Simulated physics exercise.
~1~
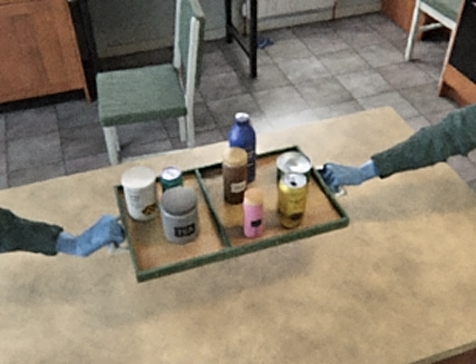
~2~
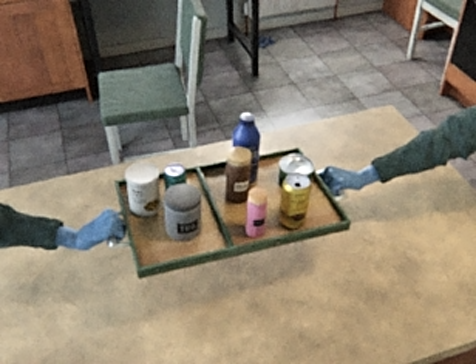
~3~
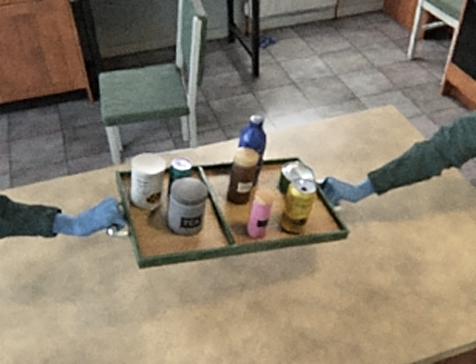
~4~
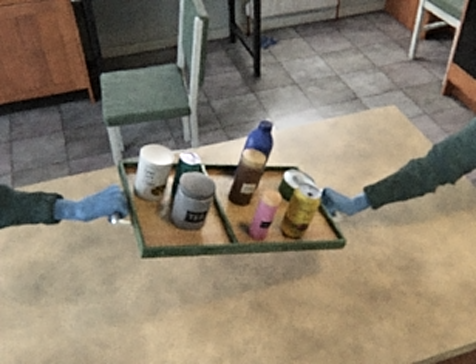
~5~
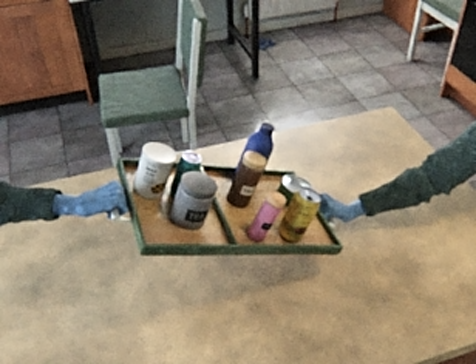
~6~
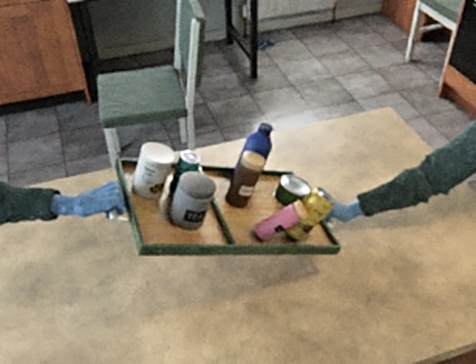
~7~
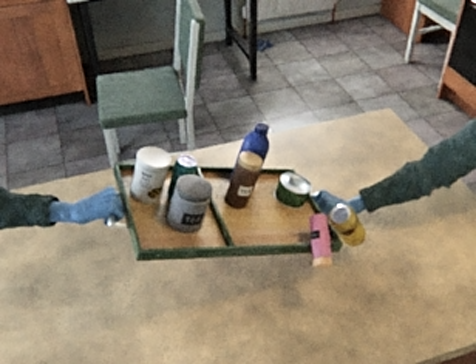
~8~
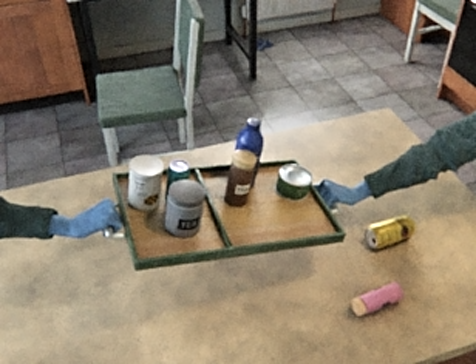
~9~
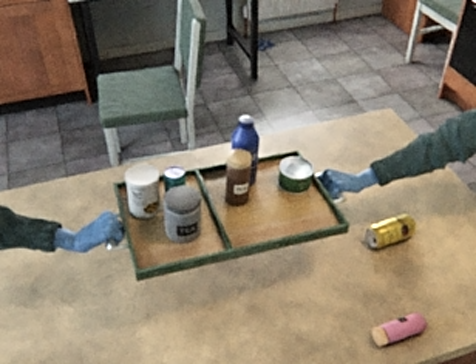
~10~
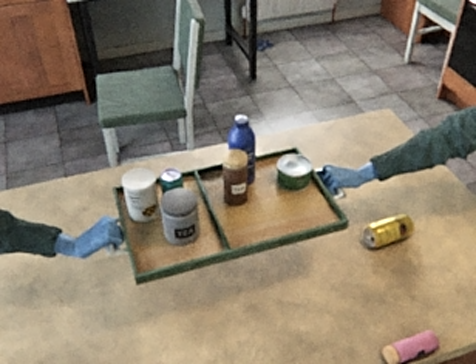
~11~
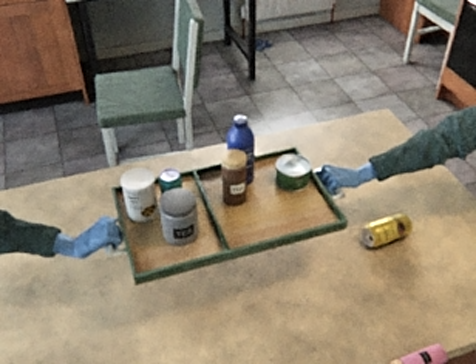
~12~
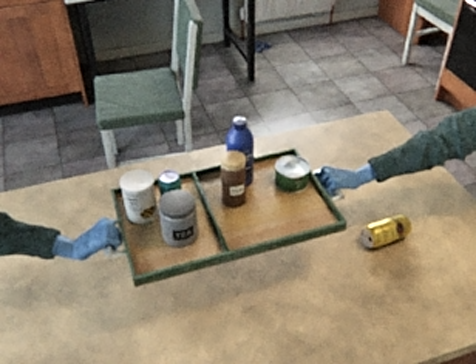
A green-rimmed tray with a divider, loaded with jars, cans and bottles, is held by two blue-gloved hands above a tan table, seen from above in a kitchen with tiled floor and a green chair behind. White, grey and turquoise containers stand on the left, with blue, brown, pink, yellow and green ones on the right. The tray tips down to the right, and the pink shaker and yellow can topple over the edge onto the table. As the tray levels, the can lies still while the shaker rolls away toward the lower right and out of view, leaving the rest aboard.
